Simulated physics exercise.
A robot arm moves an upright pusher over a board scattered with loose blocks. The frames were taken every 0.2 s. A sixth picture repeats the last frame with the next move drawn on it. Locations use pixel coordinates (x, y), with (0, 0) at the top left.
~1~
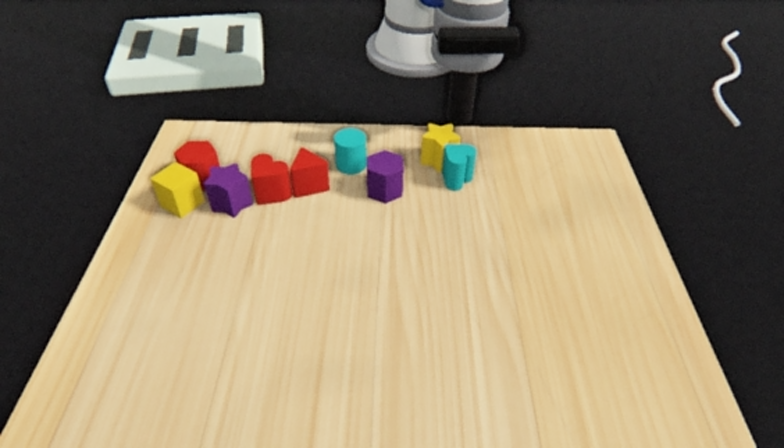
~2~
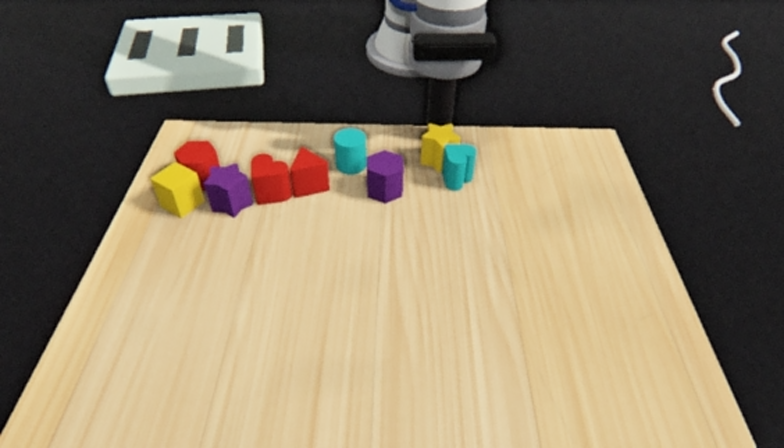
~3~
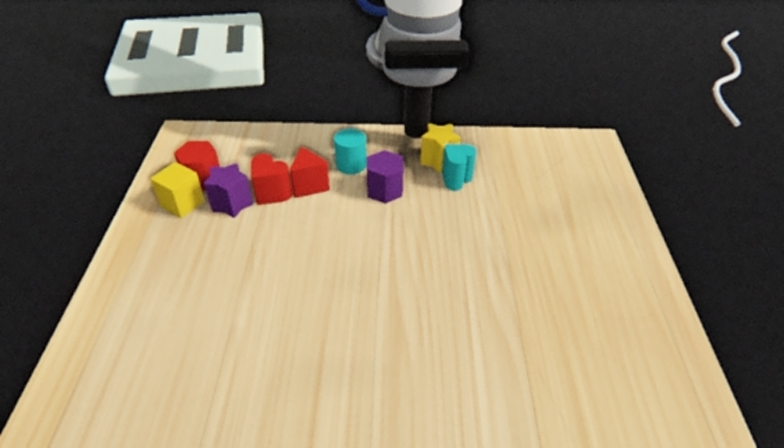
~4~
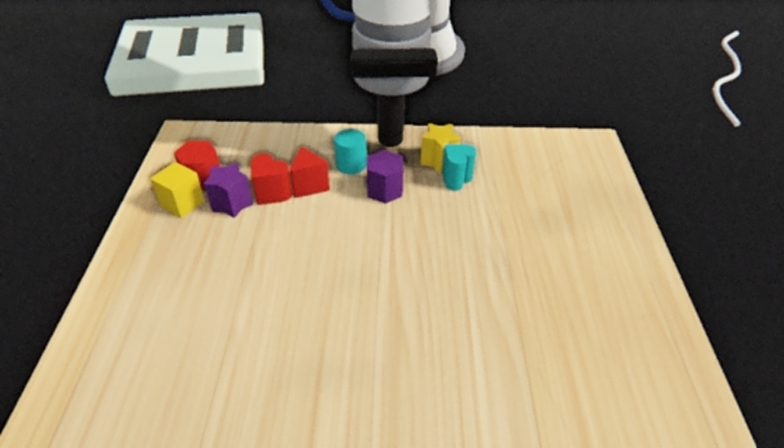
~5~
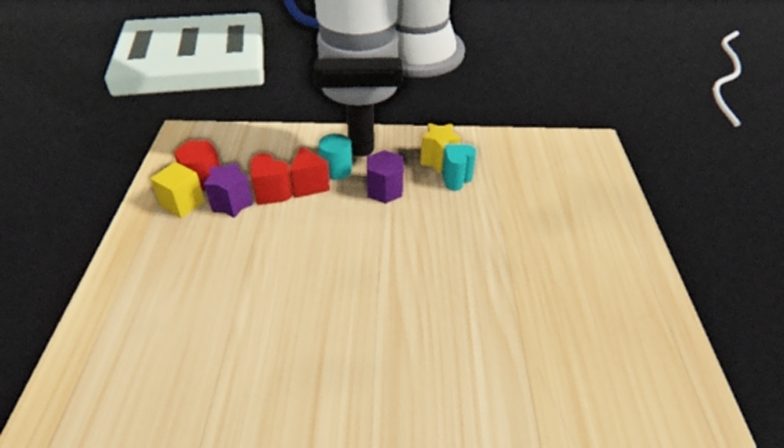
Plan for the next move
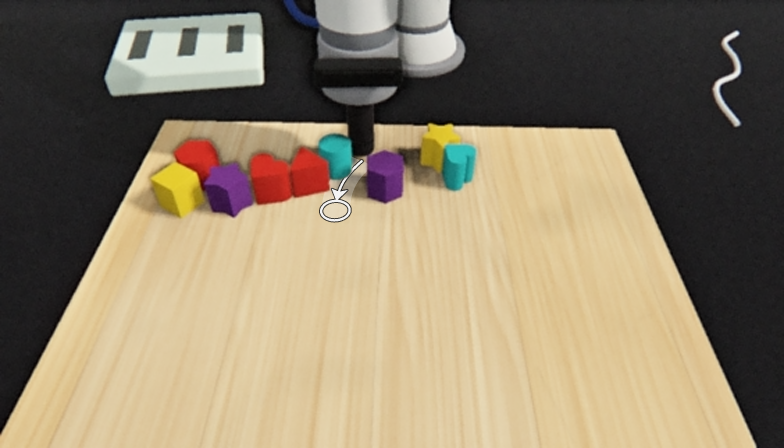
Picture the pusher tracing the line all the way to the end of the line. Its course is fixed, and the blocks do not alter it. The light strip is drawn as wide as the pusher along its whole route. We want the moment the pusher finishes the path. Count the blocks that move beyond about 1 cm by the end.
Two blocks, no more.
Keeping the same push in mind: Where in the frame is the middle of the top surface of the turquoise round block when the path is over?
My prediction: (312, 150).
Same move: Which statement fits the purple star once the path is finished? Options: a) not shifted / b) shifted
a.
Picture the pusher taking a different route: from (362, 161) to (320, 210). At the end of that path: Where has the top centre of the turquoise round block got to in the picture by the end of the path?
Its top middle is near (311, 149).
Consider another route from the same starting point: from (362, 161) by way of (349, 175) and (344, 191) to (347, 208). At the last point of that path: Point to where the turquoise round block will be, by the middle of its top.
The middle of the upper face of the turquoise round block will lie at about (314, 149) in the picture.
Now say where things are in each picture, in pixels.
In the first frame, pusher's lower end (459, 118); purple star (225, 175); red heart-shaped block (267, 165); red triangle (306, 159); turquoise round block (350, 137); purple six-sided block (385, 162).
In the second frame, pusher (439, 125); blocks still.
In the third frame, pusher (416, 132); blocks still.
In the fourth frame, pusher (390, 140); blocks still.
In the fifth frame, pusher (361, 150); purple star (225, 175); red heart-shaped block (267, 165); red triangle (306, 159); turquoise round block (334, 142); purple six-sided block (385, 162).
Drawn move, from (362, 161) through (348, 175) and (339, 192) to (335, 210).
The first path, step by step. Halfway along, pusher (341, 173); red heart-shaped block (263, 167); red triangle (296, 166), turned 20° anticlockwise; turquoise round block (312, 150).
At the end, pusher (335, 199); purple star still; red heart-shaped block (263, 167); red triangle (296, 166), turned 20° anticlockwise; turquoise round block (312, 150); purple six-sided block still.
